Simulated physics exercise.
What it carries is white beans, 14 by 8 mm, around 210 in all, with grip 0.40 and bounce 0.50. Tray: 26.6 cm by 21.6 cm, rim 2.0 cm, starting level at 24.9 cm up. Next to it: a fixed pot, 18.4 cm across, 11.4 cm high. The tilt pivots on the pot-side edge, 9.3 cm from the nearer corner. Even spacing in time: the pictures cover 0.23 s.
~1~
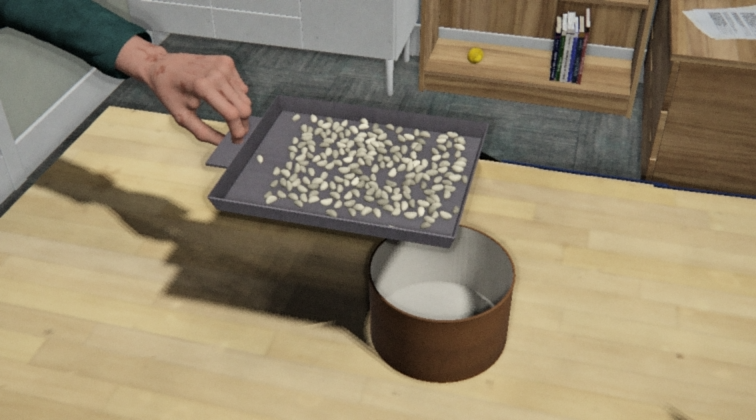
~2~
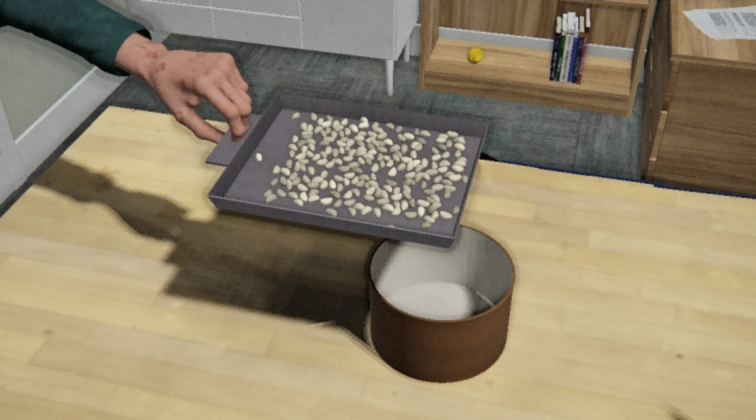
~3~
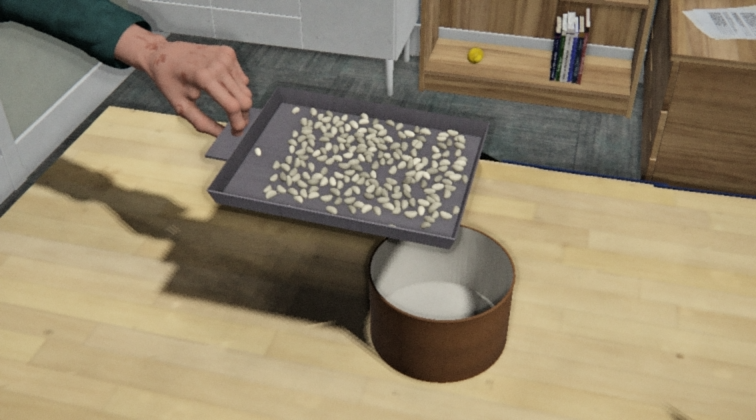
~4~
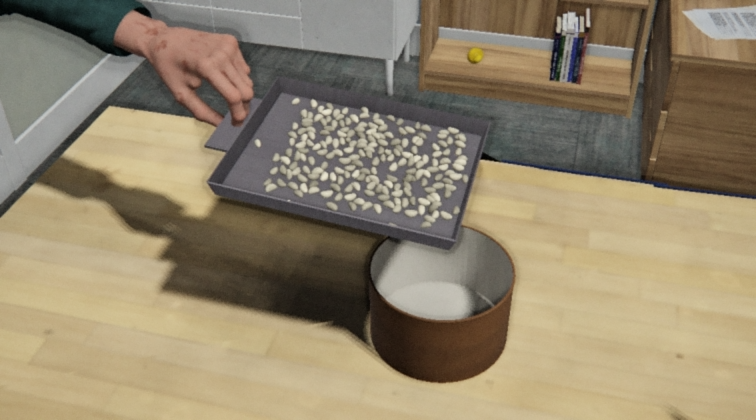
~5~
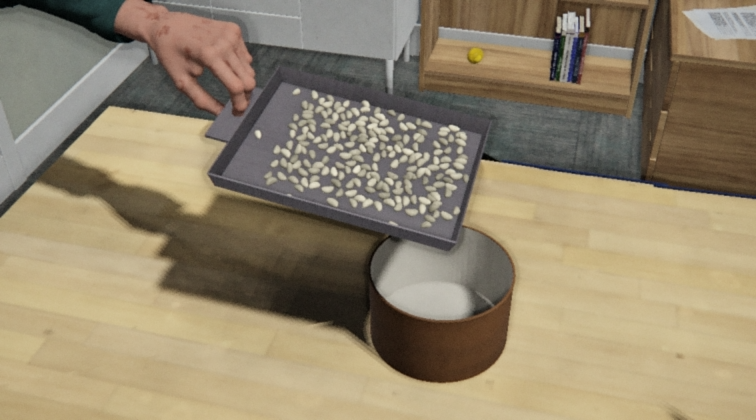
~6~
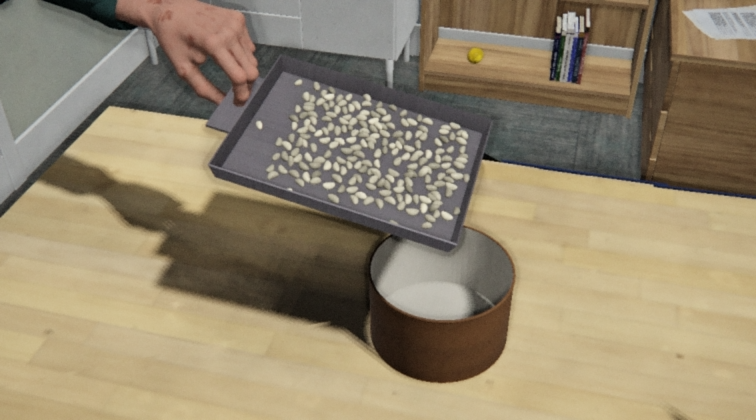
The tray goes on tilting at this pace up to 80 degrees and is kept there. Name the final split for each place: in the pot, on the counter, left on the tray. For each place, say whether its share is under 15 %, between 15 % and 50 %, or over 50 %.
One by one: Pot: Looks like a noticeable amount, counter: Looks like over half the load, tray: Looks like a minor amount.
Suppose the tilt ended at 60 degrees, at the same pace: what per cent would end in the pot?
Share in the pot: Around 5 %.
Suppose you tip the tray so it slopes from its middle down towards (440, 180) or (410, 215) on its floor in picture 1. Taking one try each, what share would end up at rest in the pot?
Approximately 30 percent, then 5 percent.
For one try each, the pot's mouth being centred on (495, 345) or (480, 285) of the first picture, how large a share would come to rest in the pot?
Estimates: 80 % and 70 %, in that order.
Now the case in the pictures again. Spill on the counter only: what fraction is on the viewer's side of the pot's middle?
Share: Roughly 90 %.
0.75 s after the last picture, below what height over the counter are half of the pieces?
The halfway mark is near 26 cm.
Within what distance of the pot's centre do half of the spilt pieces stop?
20 cm.
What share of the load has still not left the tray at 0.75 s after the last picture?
85 %, give or take.
Then, 0.45 s after the last picture, tilt 45 degrees; the tray holds 100 %, the pot 0 %.
Then, 0.75 s after the last picture, tilt 66 degrees; the tray holds 85 %, the pot 0 %.
Then, 1.15 s after the last picture, tilt 80 degrees; the tray holds 40 %, the pot 10 %.
In the end, pot 30 %, counter 65 %, tray 5 %.
